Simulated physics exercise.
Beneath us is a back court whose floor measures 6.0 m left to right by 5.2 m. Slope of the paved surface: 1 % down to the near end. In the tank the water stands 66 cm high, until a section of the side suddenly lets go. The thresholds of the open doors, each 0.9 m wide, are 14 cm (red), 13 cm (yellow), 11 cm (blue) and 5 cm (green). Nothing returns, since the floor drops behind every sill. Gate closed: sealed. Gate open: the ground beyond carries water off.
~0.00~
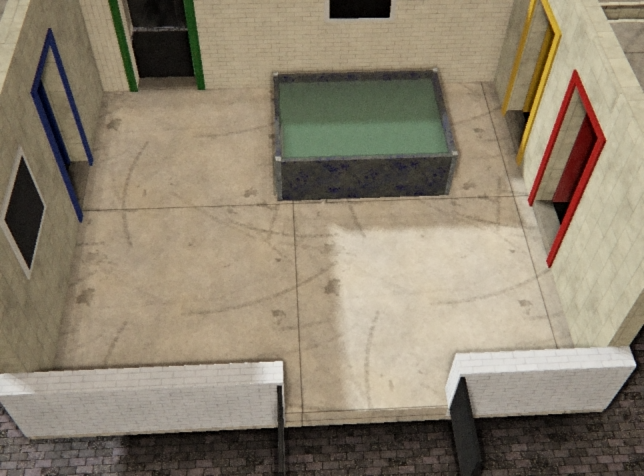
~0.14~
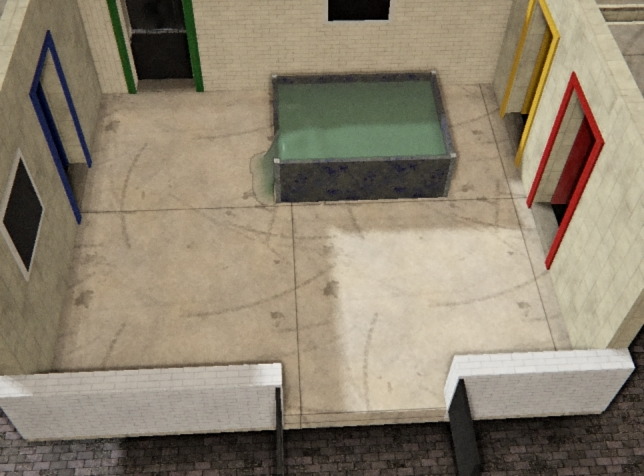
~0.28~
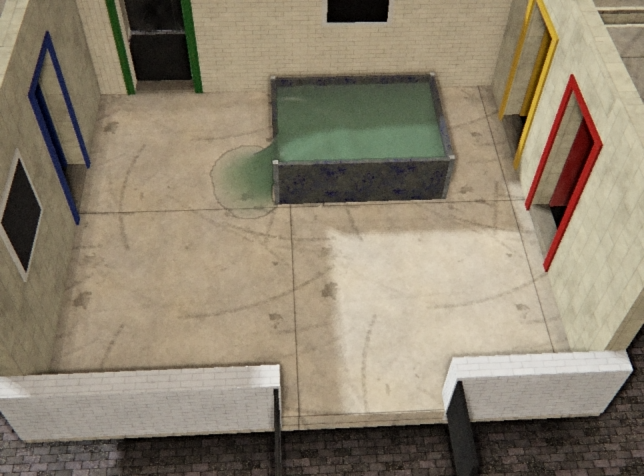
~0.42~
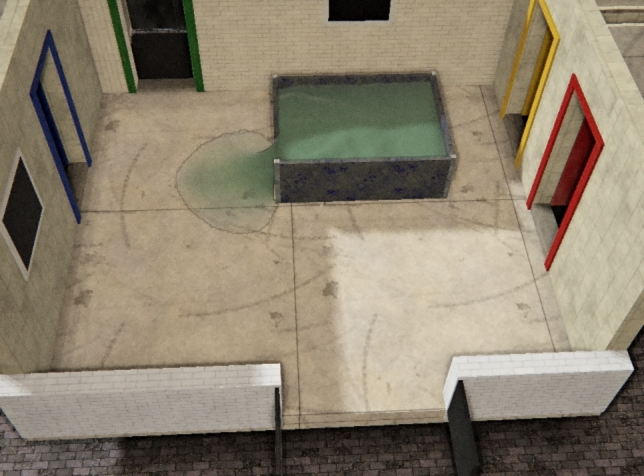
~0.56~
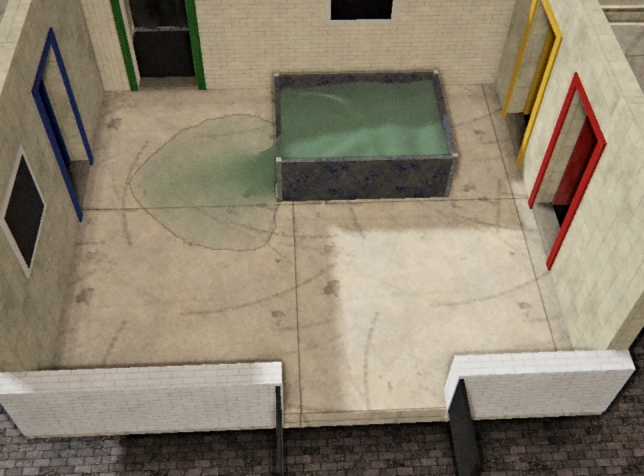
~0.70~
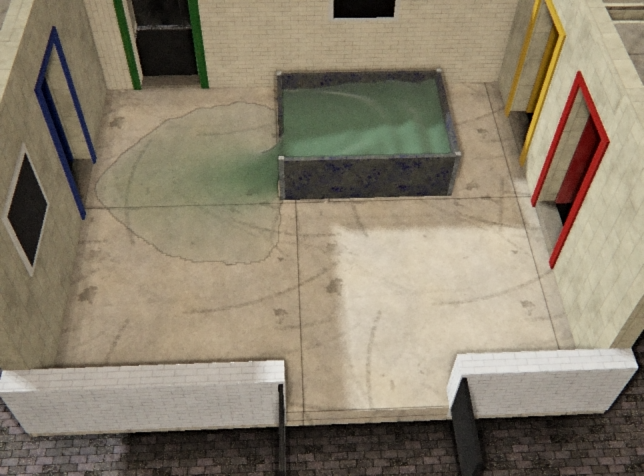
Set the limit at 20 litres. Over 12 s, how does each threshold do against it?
Outcome: At the red door the amount will not overshoot the limit. At the yellow door the amount will not overshoot the limit. At the blue door the amount will overshoot the limit. At the green door the amount will overshoot the limit.
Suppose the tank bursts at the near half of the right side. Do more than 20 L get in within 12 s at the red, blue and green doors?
The red door comes out more than that, the blue door less than that and the green door less than that.
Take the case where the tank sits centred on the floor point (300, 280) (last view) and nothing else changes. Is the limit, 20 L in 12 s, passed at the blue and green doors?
Relative to the limit, blue is within it and green is beyond it.
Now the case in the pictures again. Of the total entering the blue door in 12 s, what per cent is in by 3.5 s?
It comes to about 80 per cent.
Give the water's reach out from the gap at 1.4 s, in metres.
About 3.4 m out.
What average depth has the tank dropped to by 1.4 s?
I'd put the average depth near 48 cm.
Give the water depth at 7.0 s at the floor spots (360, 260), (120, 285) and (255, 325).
In that order: 2, 8 and 5 cm.
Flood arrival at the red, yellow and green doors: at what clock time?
The red door is reached at 6.0 s, yellow at 6.5 s, green at 1.1 s.
After 1.4 s water covers 30 % of the floor and is deepest (37 cm) near (276, 177); red door not reached, yellow door not reached, blue door 19 cm at the sill, 32 L in, green door 5 cm at the sill, 0 L in.
After 2.2 s water covers 35 % of the floor and is deepest (39 cm) near (49, 402); red door not reached, yellow door not reached, blue door 27 cm at the sill, 111 L in, green door 9 cm at the sill, 0 L in.
After 3.5 s water covers 45 % of the floor and is deepest (24 cm) near (49, 402); red door not reached, yellow door not reached, blue door 19 cm at the sill, 185 L in, green door 9 cm at the sill, 21 L in.
After 7.0 s water covers 90 % of the floor and is deepest (16 cm) near (49, 402); red door 6 cm at the sill, 0 L in, yellow door 4 cm at the sill, 0 L in, blue door 12 cm at the sill, 229 L in, green door 8 cm at the sill, 56 L in.
After 12.0 s water covers 100 % of the floor and is deepest (11 cm) near (49, 402); red door 8 cm at the sill, 0 L in, yellow door 7 cm at the sill, 0 L in, blue door 7 cm at the sill, 232 L in, green door 3 cm at the sill, 66 L in.
